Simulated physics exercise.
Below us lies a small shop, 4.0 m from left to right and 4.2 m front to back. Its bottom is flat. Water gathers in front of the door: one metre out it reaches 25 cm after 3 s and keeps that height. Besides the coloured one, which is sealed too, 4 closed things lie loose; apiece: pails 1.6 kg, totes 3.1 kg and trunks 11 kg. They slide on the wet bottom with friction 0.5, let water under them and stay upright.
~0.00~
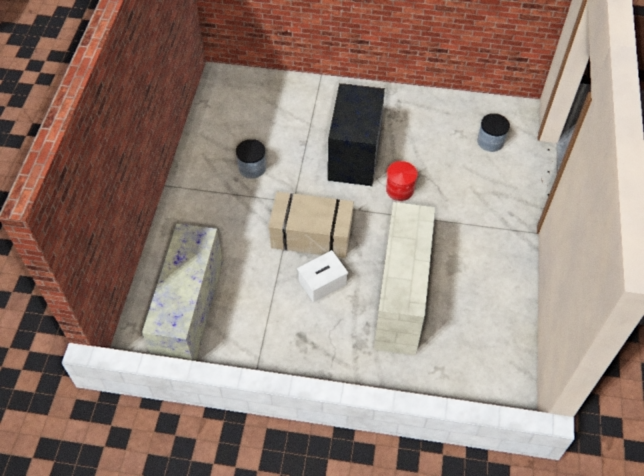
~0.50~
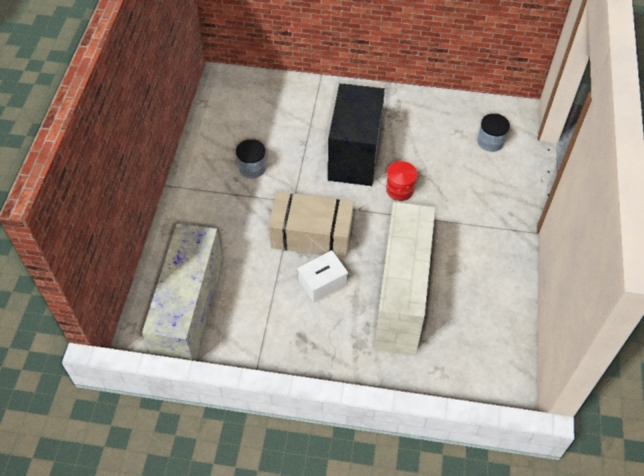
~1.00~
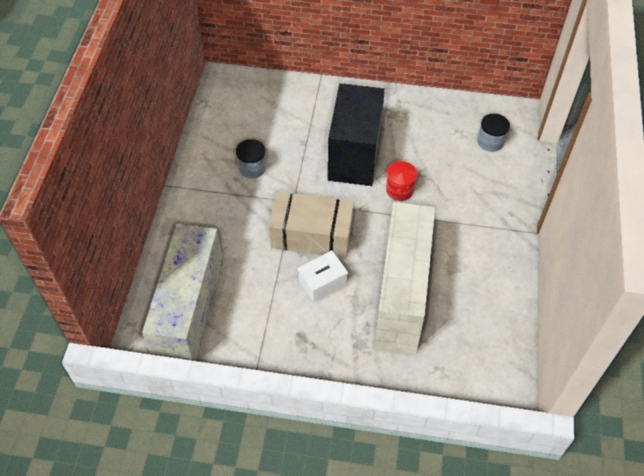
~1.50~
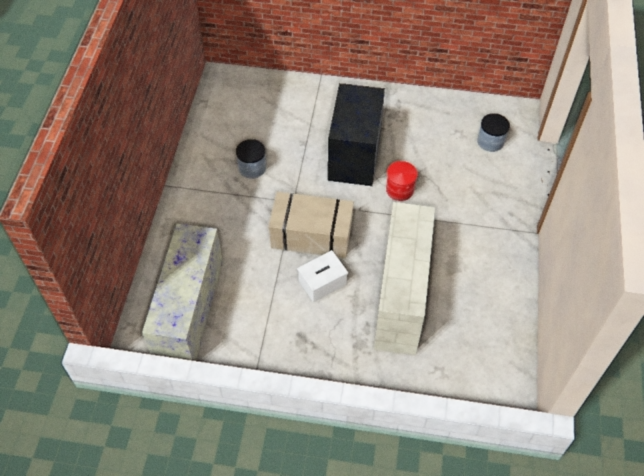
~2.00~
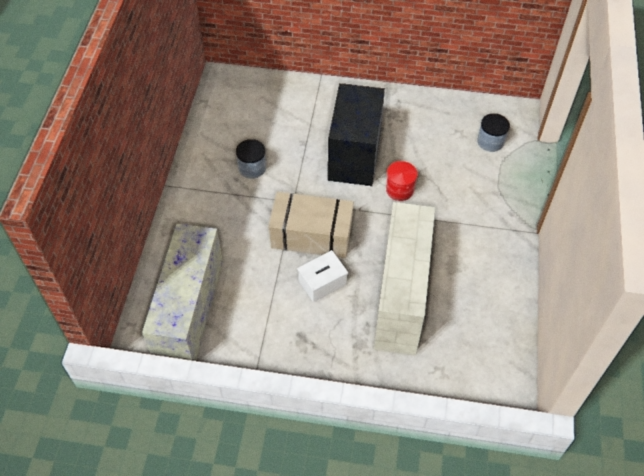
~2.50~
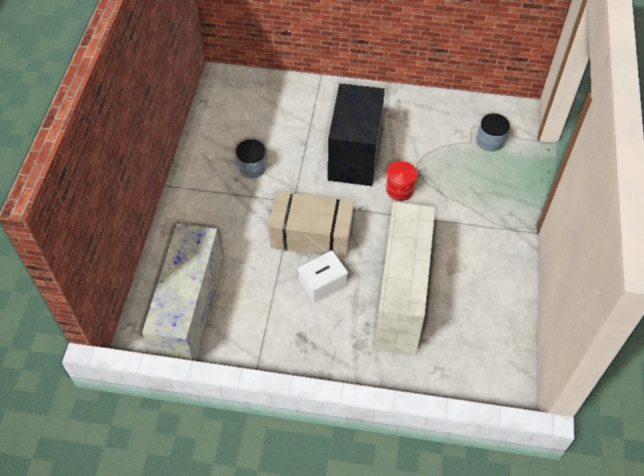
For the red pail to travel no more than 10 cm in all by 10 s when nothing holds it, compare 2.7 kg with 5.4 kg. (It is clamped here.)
I expect that neither weight holds it.
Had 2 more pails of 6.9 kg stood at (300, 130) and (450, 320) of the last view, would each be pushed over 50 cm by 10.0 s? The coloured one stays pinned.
In turn: Under, under.
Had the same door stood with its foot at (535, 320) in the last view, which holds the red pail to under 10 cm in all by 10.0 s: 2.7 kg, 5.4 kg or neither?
Then neither weight holds it.
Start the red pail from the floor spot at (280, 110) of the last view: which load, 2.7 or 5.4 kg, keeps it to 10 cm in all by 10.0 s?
Neither holds.
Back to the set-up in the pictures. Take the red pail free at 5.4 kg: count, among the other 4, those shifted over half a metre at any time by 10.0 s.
4 of them.
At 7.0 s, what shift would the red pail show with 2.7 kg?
About 150 cm.
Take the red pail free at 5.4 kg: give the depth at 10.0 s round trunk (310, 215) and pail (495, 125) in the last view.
About 12 and 11 cm.
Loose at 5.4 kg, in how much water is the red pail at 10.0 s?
Roughly 7 cm.
After 3.5 s the red pail would be 34 cm from its start with 2.7 kg and 25 cm from its start with 5.4 kg; 6 cm of water round it then.
After 4.5 s the red pail would be 148 cm from its start with 2.7 kg and 132 cm from its start with 5.4 kg; 5 cm of water round it then.
After 7.0 s the red pail would be 152 cm from its start with 2.7 kg and 193 cm from its start with 5.4 kg; 8 cm of water round it then.
After 10.0 s the red pail would be 188 cm from its start with 2.7 kg and 135 cm from its start with 5.4 kg; 7 cm of water round it then.
